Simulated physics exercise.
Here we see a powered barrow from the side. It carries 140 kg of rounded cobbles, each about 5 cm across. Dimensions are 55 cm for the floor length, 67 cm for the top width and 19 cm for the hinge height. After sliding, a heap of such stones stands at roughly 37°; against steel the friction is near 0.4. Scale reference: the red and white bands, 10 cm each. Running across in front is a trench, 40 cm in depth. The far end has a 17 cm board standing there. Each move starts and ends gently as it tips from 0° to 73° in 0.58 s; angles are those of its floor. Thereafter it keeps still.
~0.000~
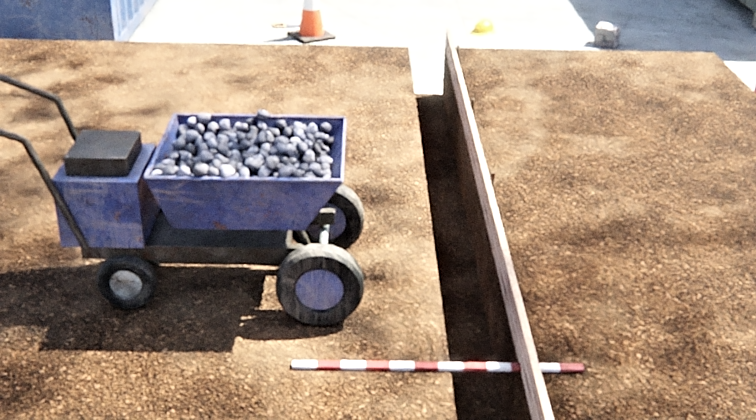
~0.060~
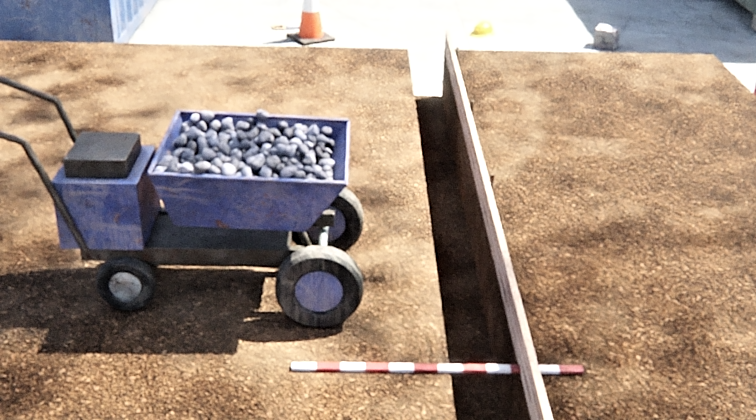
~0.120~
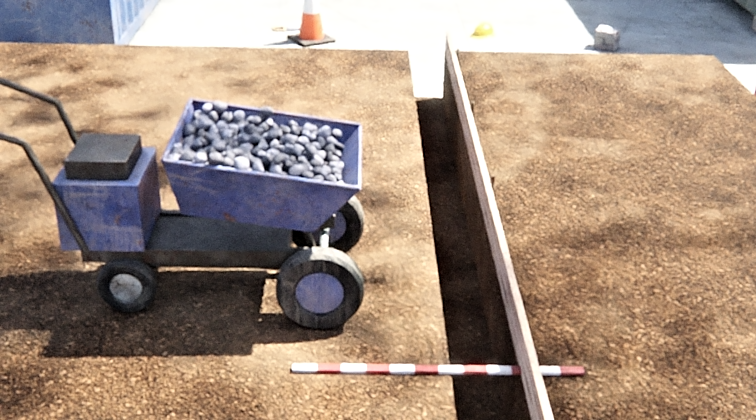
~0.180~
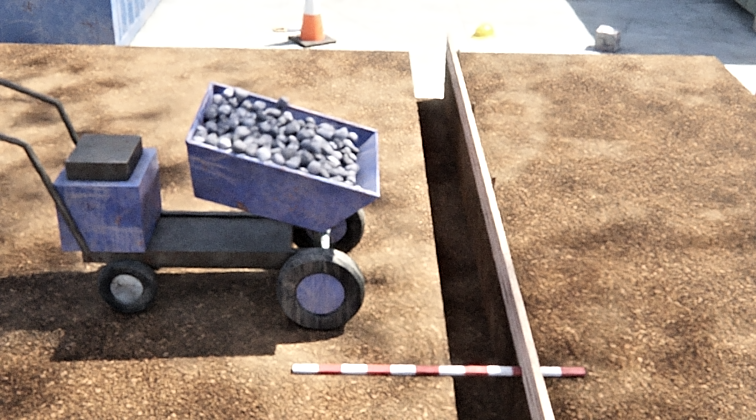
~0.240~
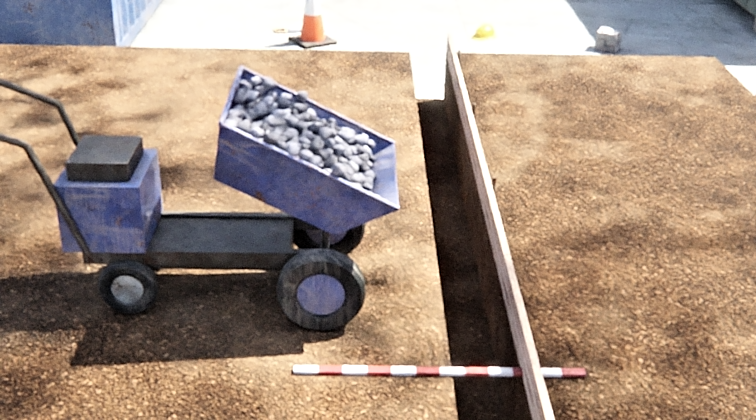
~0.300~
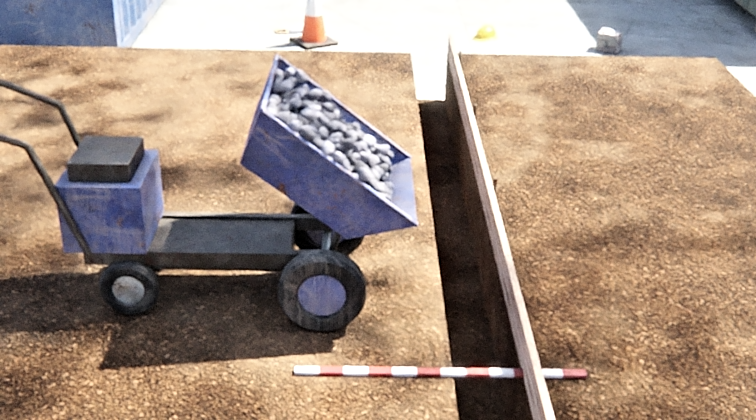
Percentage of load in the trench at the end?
73 per cent.
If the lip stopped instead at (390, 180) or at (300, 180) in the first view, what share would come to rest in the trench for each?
Some 25 and some 85 per cent, in that order.
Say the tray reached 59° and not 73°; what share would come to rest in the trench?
I'd expect around 45 in a hundred.
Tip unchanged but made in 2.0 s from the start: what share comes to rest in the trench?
Around 100 per cent would end in the trench.
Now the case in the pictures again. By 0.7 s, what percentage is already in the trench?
About 40 per cent by then.
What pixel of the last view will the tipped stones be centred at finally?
(481, 339).
After 0.4 s the floor is at 61°; 100 % in the tray; the foremost stones are at (427, 209).
After 0.7 s the floor is at 73°; 57 % in the tray, 38 % in the trench, 5 % past the trench; the foremost stones are at (529, 272).
After 1.0 s the floor is at 73°; 13 % in the tray, 61 % in the trench, 27 % past the trench; the foremost stones are at (710, 300).
After 3.0 s the floor is at 73°; 0 % in the tray, 73 % in the trench, 27 % past the trench; the foremost stones are past the picture's edge.
